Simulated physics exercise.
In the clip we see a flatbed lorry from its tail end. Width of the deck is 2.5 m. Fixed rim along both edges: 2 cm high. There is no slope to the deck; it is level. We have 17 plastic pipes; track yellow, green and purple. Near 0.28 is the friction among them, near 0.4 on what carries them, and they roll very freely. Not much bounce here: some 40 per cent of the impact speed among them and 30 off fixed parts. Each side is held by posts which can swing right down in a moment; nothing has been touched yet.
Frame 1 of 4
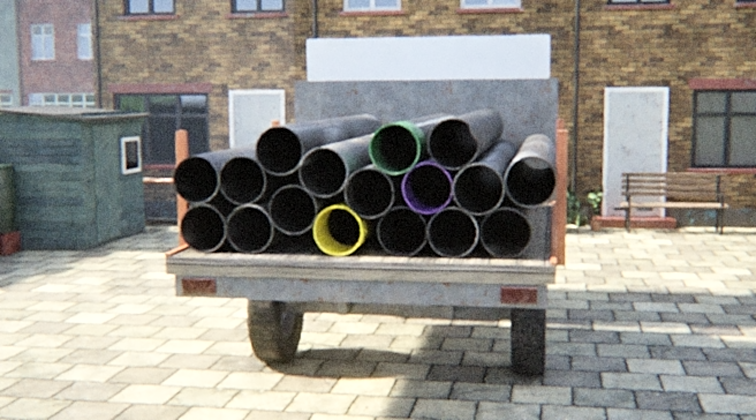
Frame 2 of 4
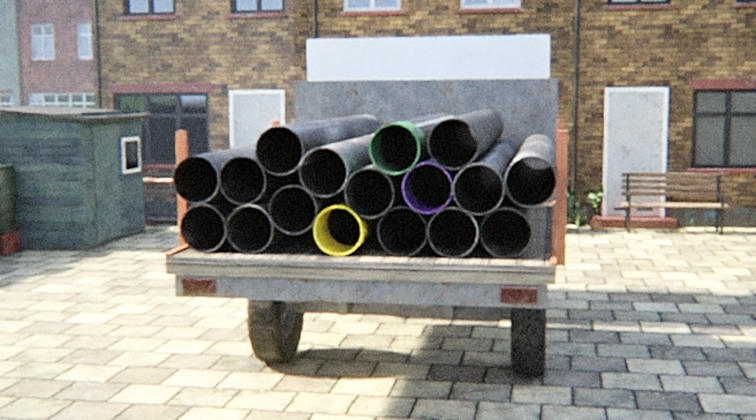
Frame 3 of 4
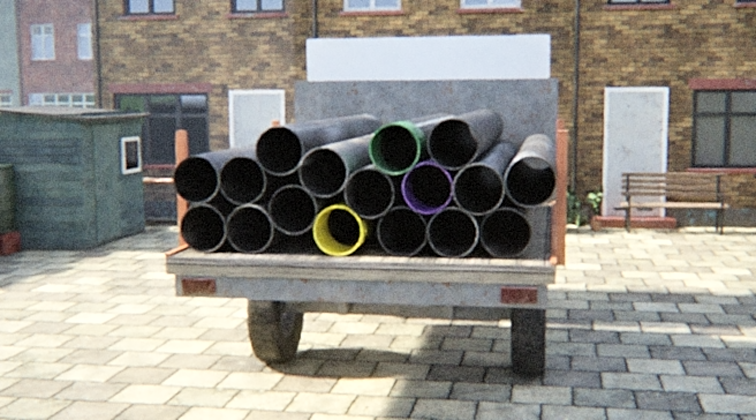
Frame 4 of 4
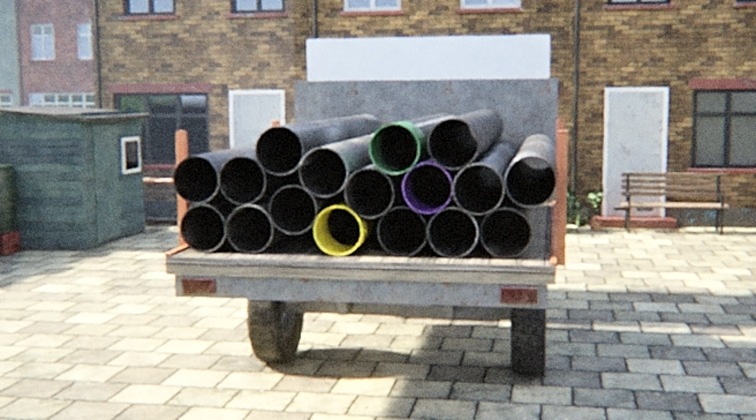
Nothing moved on the flatbed lorry, seen from behind in a paved yard, where a stack of black pipes, with one yellow, one green and one purple rim, lay still between side posts.
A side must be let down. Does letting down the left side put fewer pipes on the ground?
Yes.
Side on the left freed, after 0.6 s, yellow is on the deck, 110 cm from the left edge, rolling left; green is up on others, 100 cm from the right edge, rolling left; purple is up on others, 80 cm from the right edge; 1 off so far.
Side on the left freed, at the end, yellow is on the deck, 105 cm from the left edge; green is up on others, 105 cm from the right edge; purple is up on others, 80 cm from the right edge; 1 off so far.
Side on the right freed, after 1.2 s, yellow is on the deck, 105 cm from the right edge, rolling right; green is up on others, 70 cm from the right edge, rolling right; purple is up on others, 50 cm from the right edge, rolling right; 2 off so far.
Side on the right freed, at the end, yellow is on the deck, 90 cm from the right edge; green is up on others, 30 cm from the right edge; purple is down on the right; 6 off so far.
